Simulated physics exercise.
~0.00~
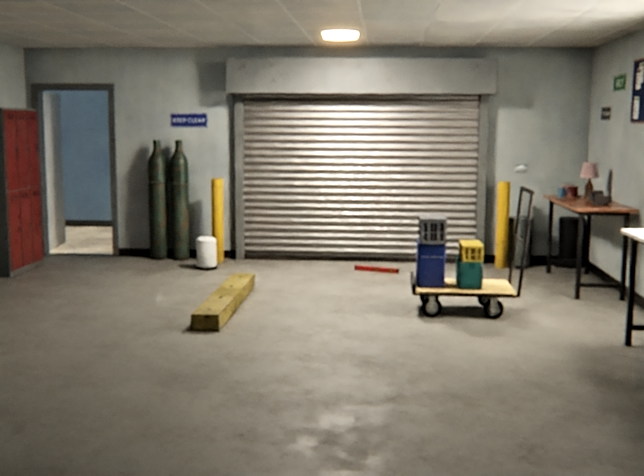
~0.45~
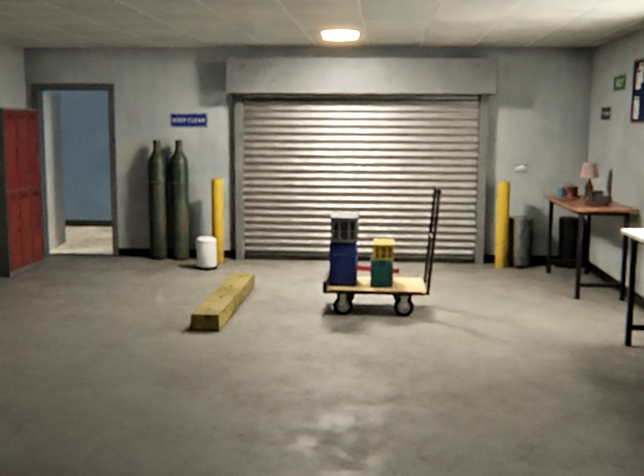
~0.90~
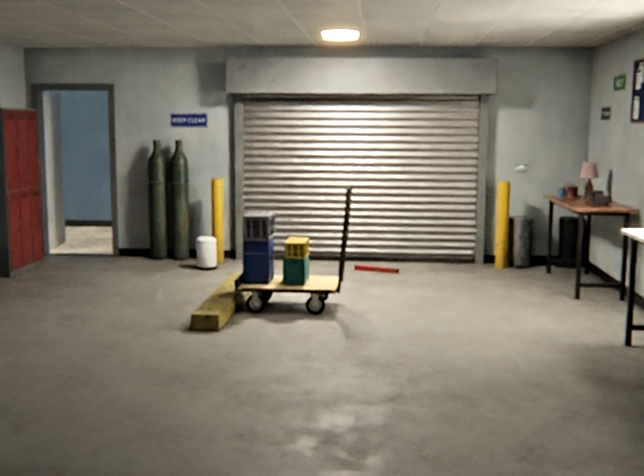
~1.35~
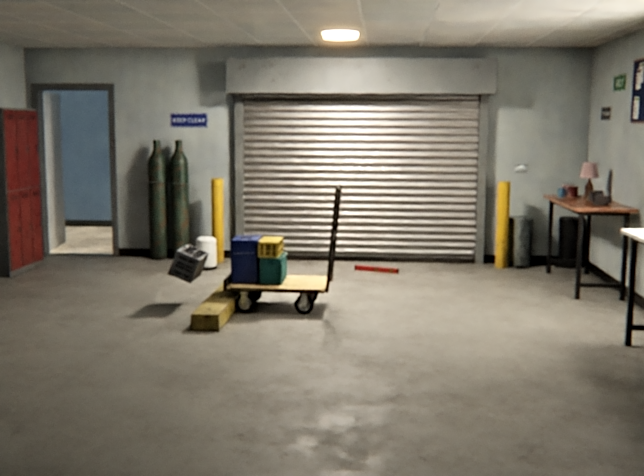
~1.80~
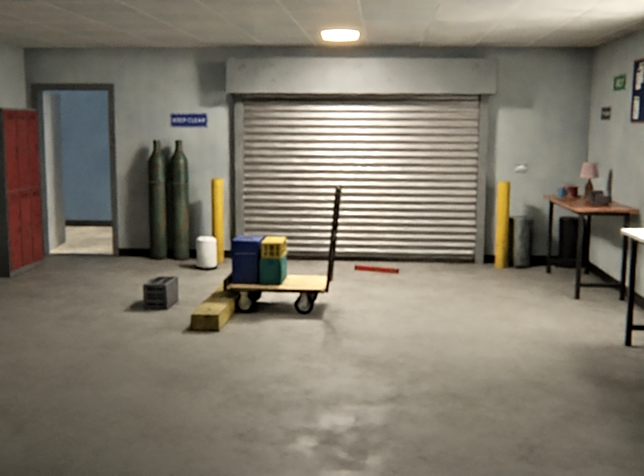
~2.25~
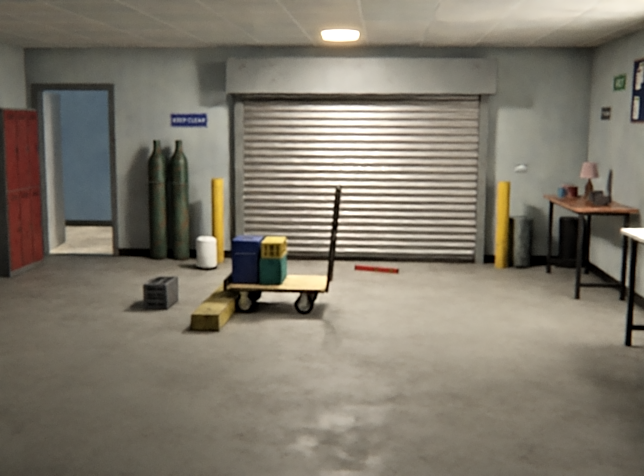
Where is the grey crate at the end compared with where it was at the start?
At the start the grey crate sits on top of the blue toolbox on the trolley, over on the right. By the end it lies on the floor on the left side of the room, just past the yellow kerb.
